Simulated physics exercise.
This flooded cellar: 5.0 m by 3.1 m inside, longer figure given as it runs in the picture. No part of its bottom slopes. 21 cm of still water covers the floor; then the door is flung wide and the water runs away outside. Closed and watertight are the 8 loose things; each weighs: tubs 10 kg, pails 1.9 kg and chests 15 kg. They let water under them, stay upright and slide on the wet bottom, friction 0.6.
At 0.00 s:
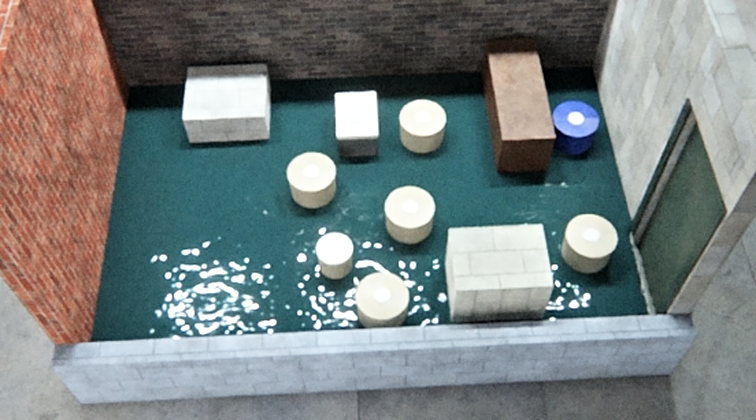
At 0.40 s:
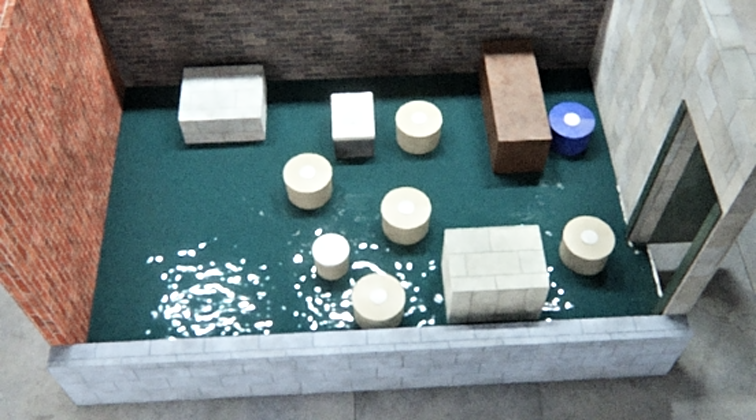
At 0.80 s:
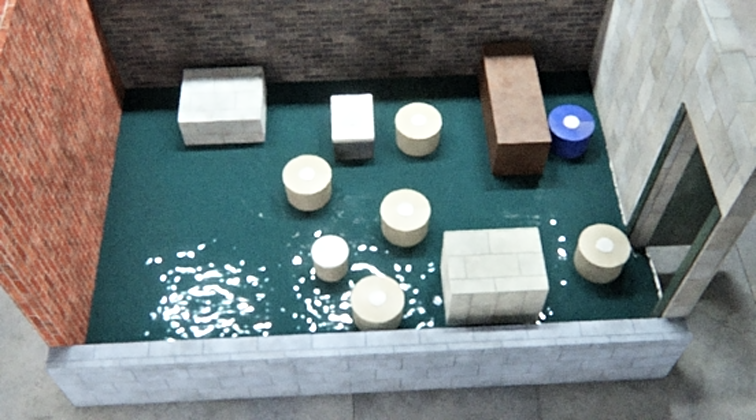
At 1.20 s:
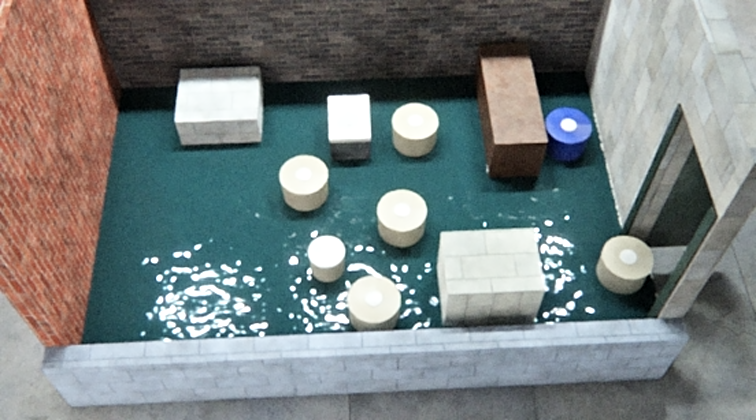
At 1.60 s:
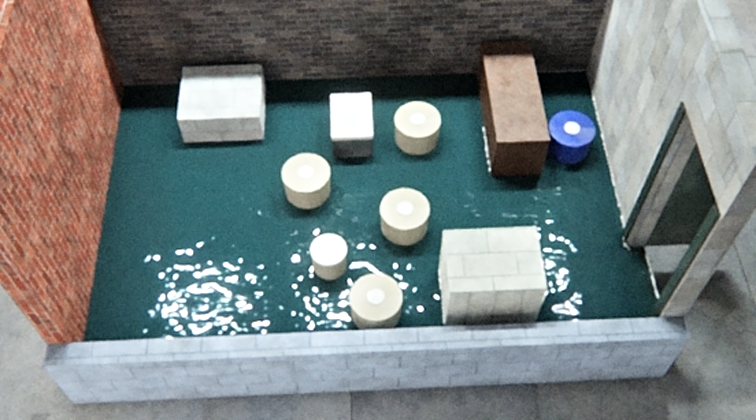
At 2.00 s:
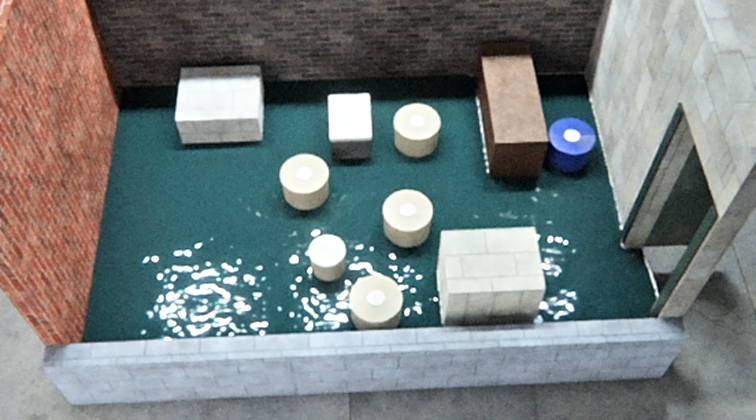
A cream tub drifts out through the right doorway, then the blue tub shifts slightly forward.
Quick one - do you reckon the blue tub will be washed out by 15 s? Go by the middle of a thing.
Yes, it will.
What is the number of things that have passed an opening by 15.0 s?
5 by that time.
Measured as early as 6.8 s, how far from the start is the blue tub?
Roughly 40 centimetres by that point.
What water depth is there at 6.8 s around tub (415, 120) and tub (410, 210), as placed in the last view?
About 17 and 14 cm.
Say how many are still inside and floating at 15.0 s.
Count: 3.
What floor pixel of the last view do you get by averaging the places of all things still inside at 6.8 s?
(466, 233).
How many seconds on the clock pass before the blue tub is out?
11.0 s or so.
After 3.0 s the blue tub is near (580, 156), 0.4 m from its start, afloat; 1 of 8 are out; 7 afloat.
After 6.8 s the blue tub is near (573, 155), 0.4 m from its start, afloat; 1 of 8 are out; 7 afloat.
After 11.0 s the blue tub has gone out; 3 of 8 are out; 5 afloat.
After 15.0 s the blue tub has gone out; 5 of 8 are out; 3 afloat.
